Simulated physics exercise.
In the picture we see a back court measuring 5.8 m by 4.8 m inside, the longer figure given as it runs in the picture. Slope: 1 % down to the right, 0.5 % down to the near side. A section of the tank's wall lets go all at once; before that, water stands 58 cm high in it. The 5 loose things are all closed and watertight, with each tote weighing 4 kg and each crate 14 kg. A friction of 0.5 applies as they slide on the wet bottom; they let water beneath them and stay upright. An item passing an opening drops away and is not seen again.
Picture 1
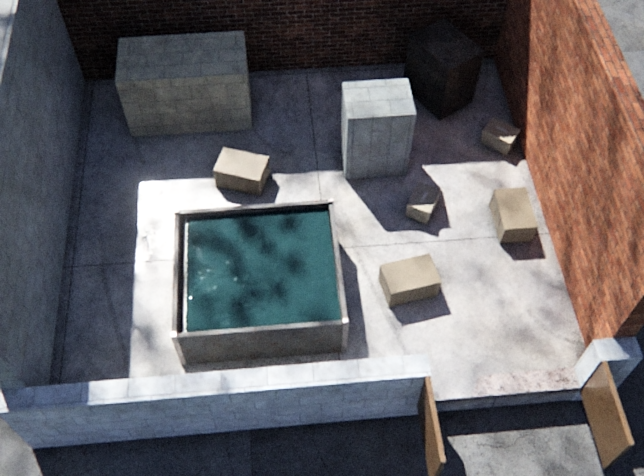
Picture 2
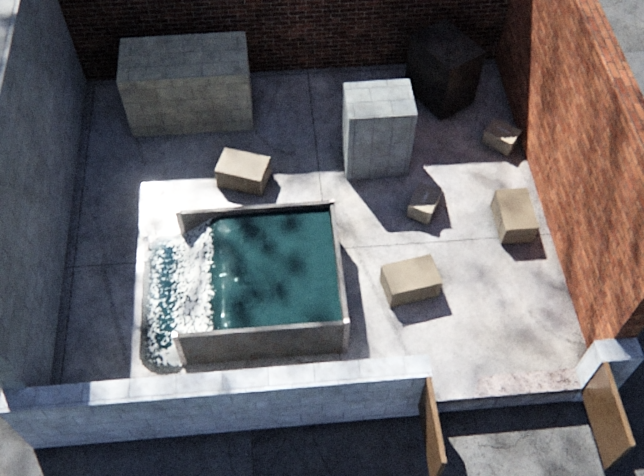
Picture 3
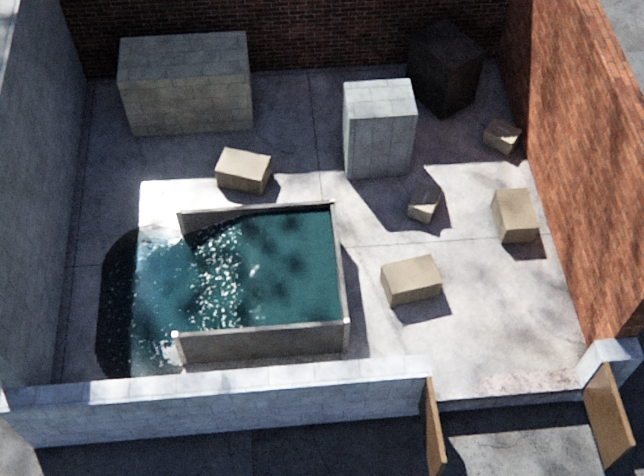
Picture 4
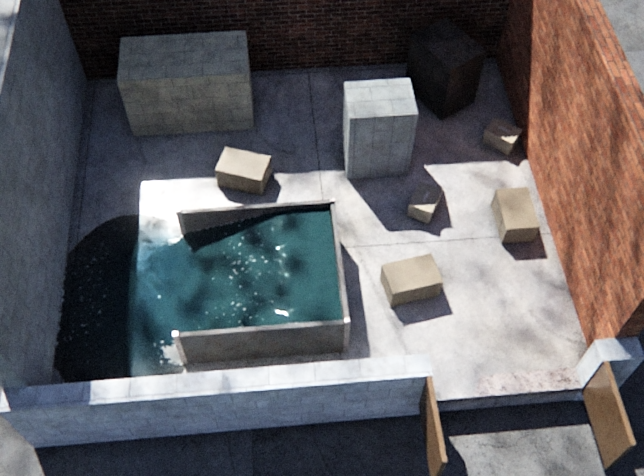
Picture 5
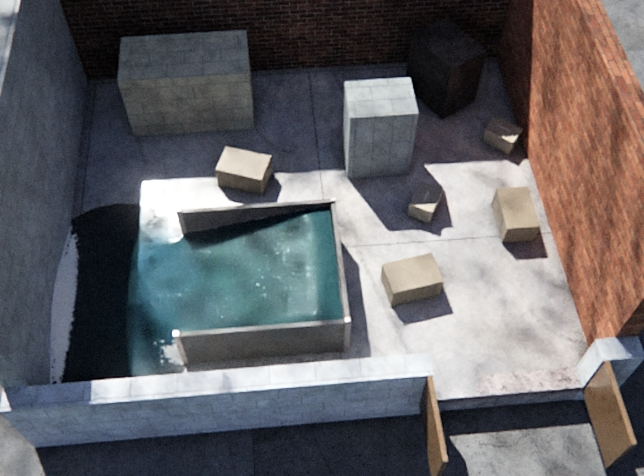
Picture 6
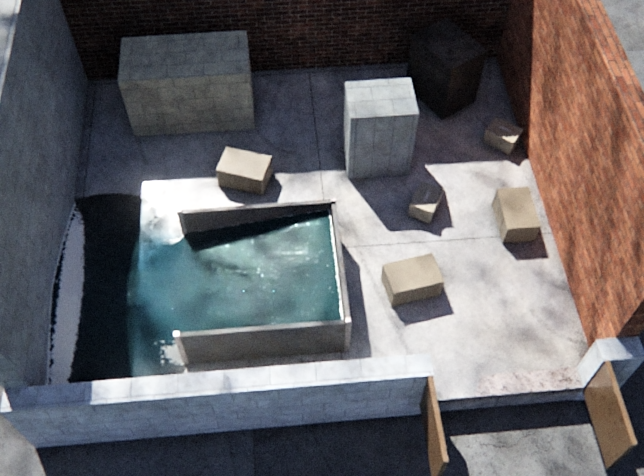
In this clip, the left side of a square tank of green water in a walled yard gives way, and the water pours out leftward, spreading across the paving to the left wall while the scattered boxes stay still.
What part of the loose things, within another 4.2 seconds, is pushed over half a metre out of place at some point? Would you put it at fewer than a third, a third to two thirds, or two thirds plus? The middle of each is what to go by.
Bottom band.
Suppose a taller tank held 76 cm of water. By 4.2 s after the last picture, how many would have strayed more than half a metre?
I count 1 of them in that case.
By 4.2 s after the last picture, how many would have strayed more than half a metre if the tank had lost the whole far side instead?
Result: 4 of them.
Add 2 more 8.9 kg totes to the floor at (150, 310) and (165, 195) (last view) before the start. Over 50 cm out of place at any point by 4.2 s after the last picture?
Result, in sequence: Exceeded / exceeded.
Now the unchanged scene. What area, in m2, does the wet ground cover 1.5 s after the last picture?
The covered patch comes to about 9.5 m2.
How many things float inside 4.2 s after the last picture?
My tally comes to 0.
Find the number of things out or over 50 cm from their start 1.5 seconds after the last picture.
By my tally, 0.
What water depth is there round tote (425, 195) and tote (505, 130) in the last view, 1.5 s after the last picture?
Close to 0 and 0 centimetres.
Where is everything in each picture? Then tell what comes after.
A tote at (502, 130) rests on the ground; a crate at (515, 208), on the bottom; water covers 2.5 m2; 0 of 5 have shifted, in the first frame.
A tote at (503, 131), on the bottom; a crate at (517, 208), on the bottom; water covers 3.3 m2; 0 of 5 have shifted, in the second frame.
A tote at (503, 130), on the bottom; a crate at (517, 208) rests on the ground; 4.3 m2 under water; 0 of 5 have shifted, in the third frame.
A tote at (504, 130) rests on the ground; a crate at (517, 208) rests on the ground; 5.5 m2 under water; 0 of 5 have shifted, in the fourth frame.
A tote at (504, 129), on the bottom; a crate at (518, 207) rests on the ground; 5.9 m2 under water; 0 of 5 have shifted, in the fifth frame.
A tote at (505, 129) rests on the ground; a crate at (518, 207) rests on the ground; 6.1 m2 under water; 0 of 5 have shifted, in the sixth frame.
Then, 0.4 s after the last picture 0 of 5 are over 50 cm from their spots; 0 afloat.
Then, 1.5 s after the last picture 0 of 5 are over 50 cm from their spots; 0 afloat.
Then, 2.8 s after the last picture 0 of 5 are over 50 cm from their spots; 0 afloat.
Then, 4.2 s after the last picture 0 of 5 are over 50 cm from their spots, and 0 have been at some point; 0 afloat.
